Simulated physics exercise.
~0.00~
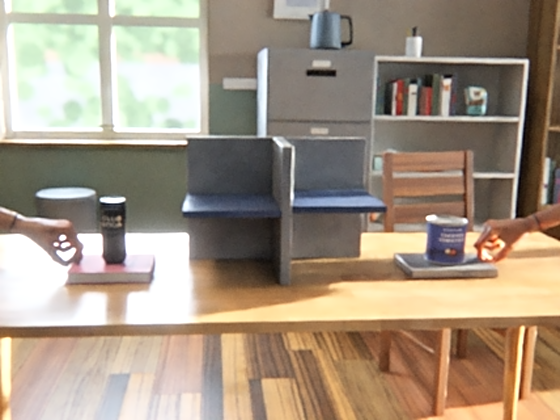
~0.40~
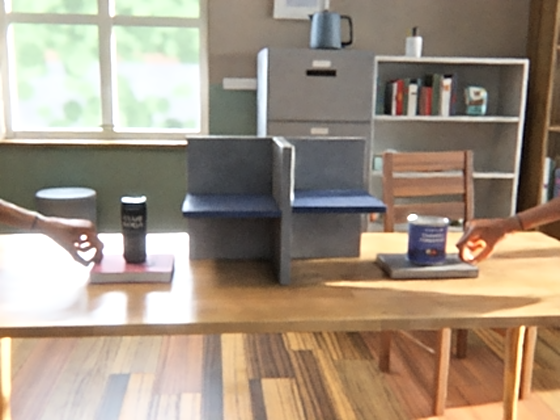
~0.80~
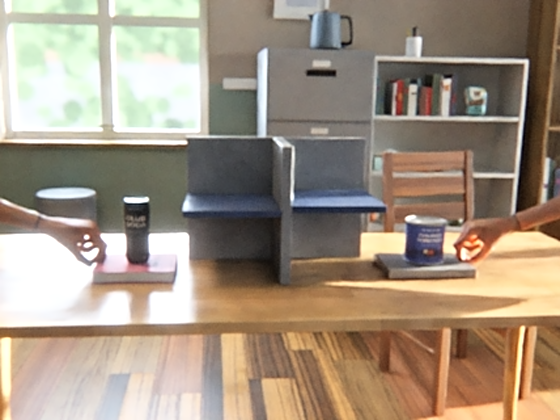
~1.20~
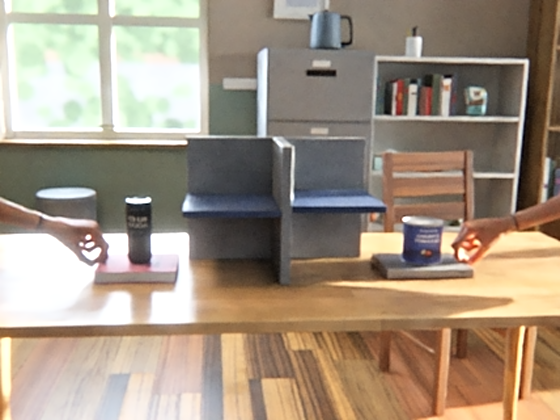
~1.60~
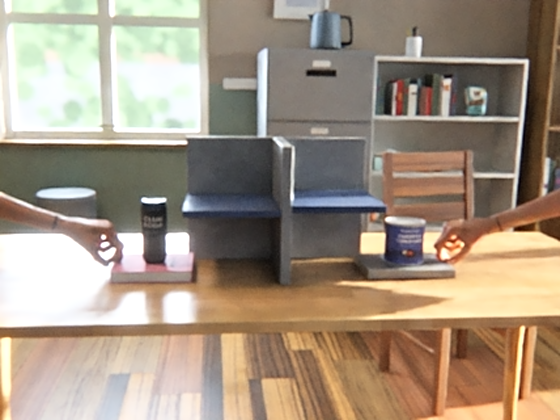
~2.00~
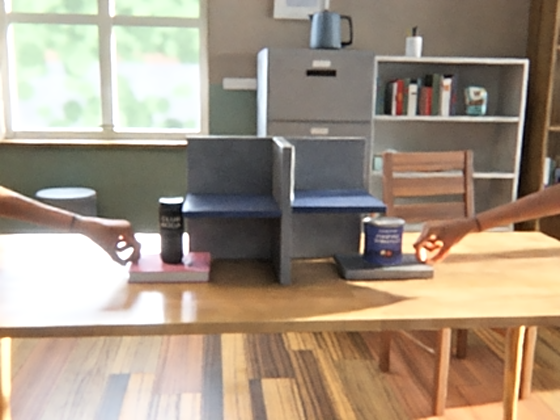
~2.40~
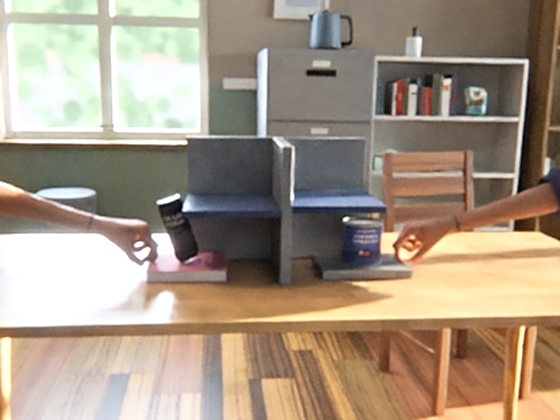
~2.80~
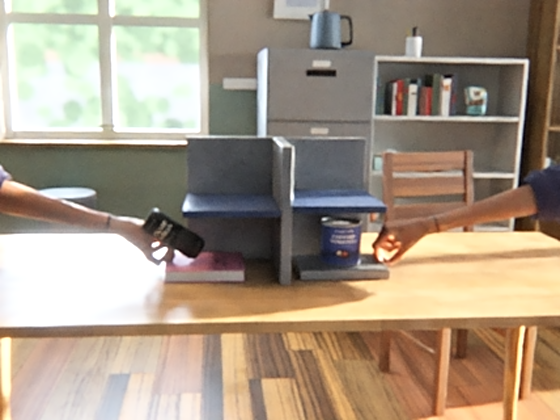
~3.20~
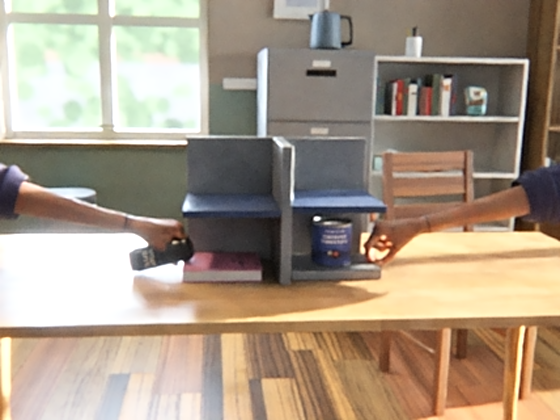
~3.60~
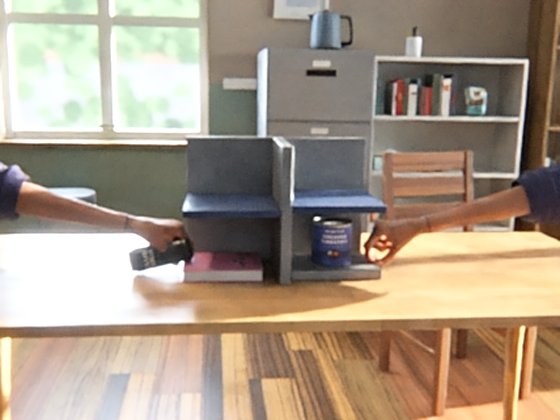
A blue pot slides under a shelf while a black can hits it and topples.
